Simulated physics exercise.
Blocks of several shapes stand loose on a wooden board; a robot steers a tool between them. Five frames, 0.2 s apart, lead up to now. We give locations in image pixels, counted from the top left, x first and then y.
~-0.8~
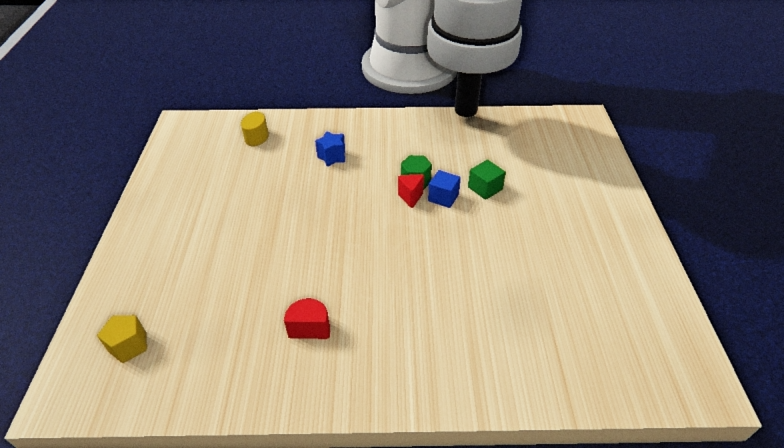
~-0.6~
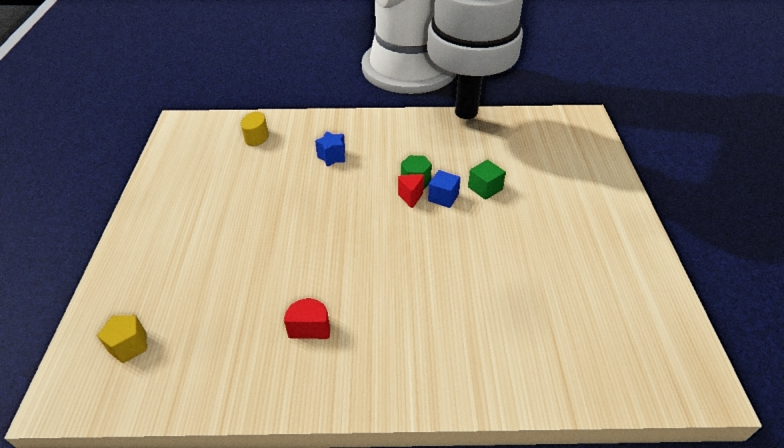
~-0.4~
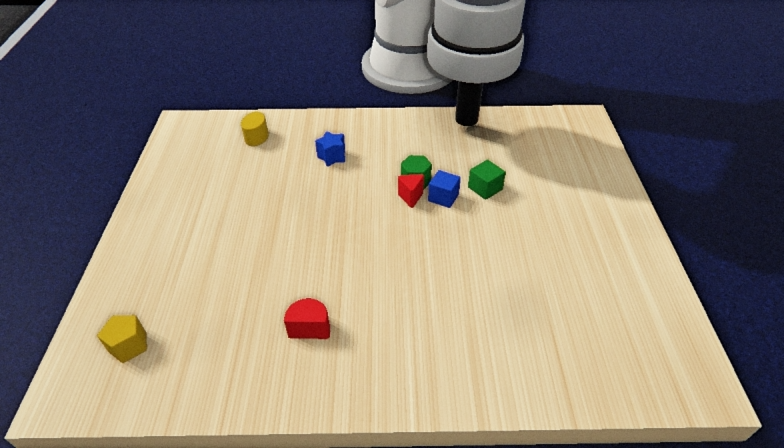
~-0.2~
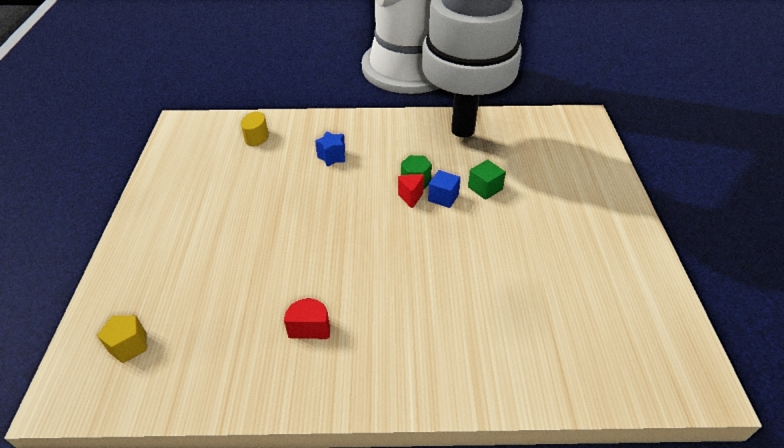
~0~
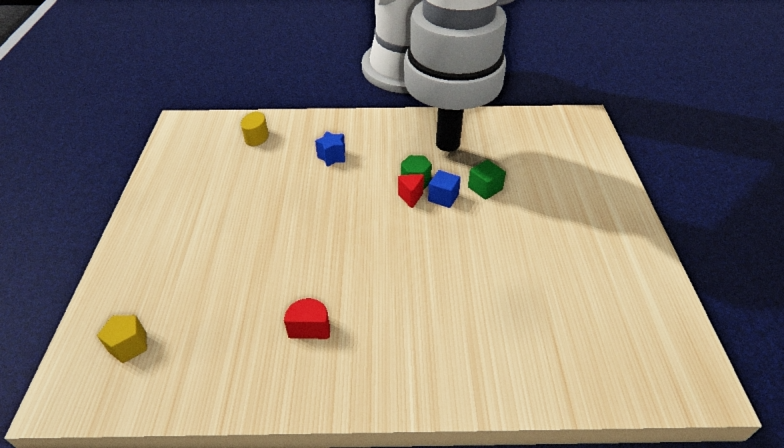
A grey and white robot arm holds a black, rod-like tool over the far edge of a pale wooden board, seen from above at an angle against dark blue. Red, green and blue blocks cluster beyond the centre, with a blue star and yellow cylinder to their left, and a yellow pentagon and red half-round nearer. The tool barely shifts, then slides slightly nearer and left, while the blocks and camera stay still.
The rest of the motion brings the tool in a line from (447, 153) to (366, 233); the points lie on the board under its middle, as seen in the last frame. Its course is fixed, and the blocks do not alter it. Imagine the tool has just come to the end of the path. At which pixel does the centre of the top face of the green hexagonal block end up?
My prediction: (363, 238).
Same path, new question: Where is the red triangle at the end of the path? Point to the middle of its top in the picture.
I'd say the red triangle ends with its top centre at (399, 228).
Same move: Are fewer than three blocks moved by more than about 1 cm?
It seems so.
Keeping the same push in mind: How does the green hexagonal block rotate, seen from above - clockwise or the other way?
The answer is counter-clockwise.
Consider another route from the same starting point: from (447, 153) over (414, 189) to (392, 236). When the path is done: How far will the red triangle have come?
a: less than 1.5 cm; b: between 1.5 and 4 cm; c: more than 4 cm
c (more than 4 cm)
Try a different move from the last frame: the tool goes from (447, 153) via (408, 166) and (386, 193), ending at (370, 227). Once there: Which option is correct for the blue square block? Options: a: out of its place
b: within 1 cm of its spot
The correct letter is b.
On the path given first. One third of the way, tool (423, 169); red triangle (406, 190); green hexagonal block (406, 174).
Two thirds of the way, tool (396, 195); red triangle (397, 219), turned 25° anticlockwise; green hexagonal block (384, 204), turned 35° anticlockwise.
At the end, tool (366, 224); red triangle (399, 228), turned 55° anticlockwise; green hexagonal block (363, 238), turned 75° anticlockwise; blue square block not moved.
